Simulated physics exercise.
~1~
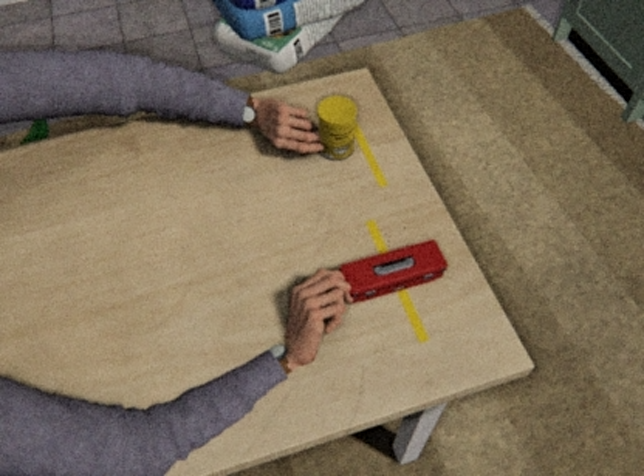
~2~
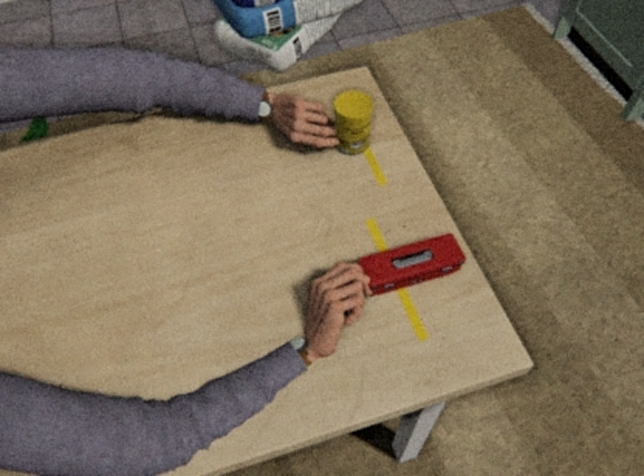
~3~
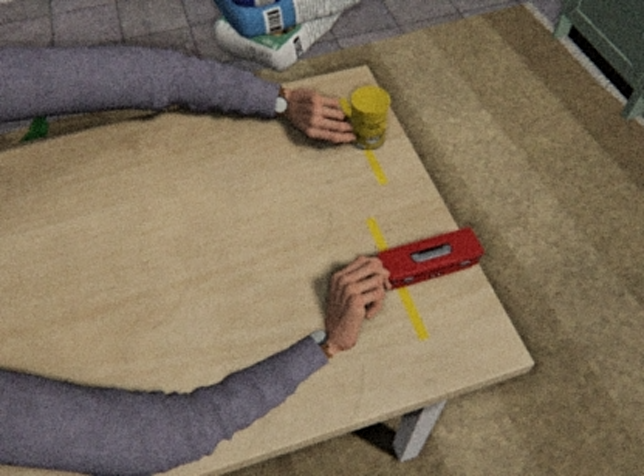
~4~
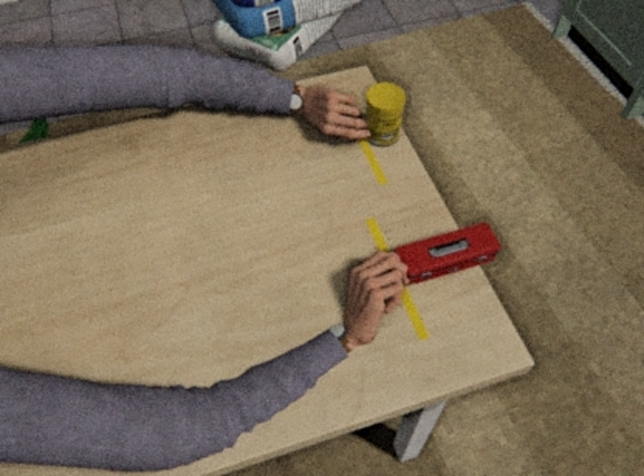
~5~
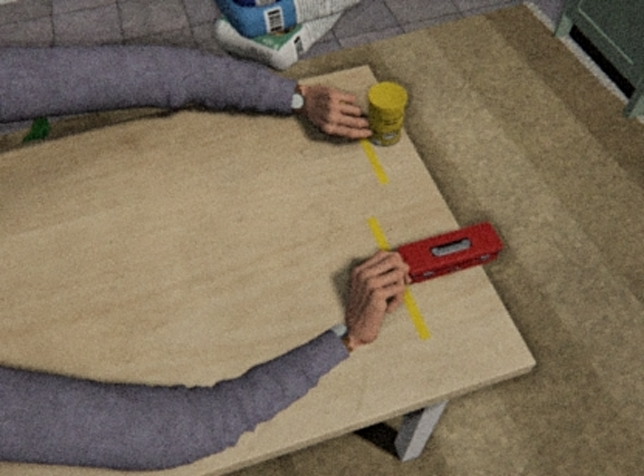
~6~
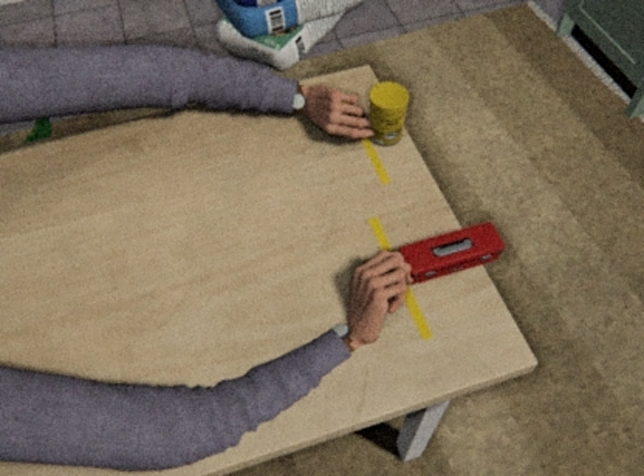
Two hands slowly pushing a yellow tin and a red case rightward across a wooden table, then stopping with both still on it.
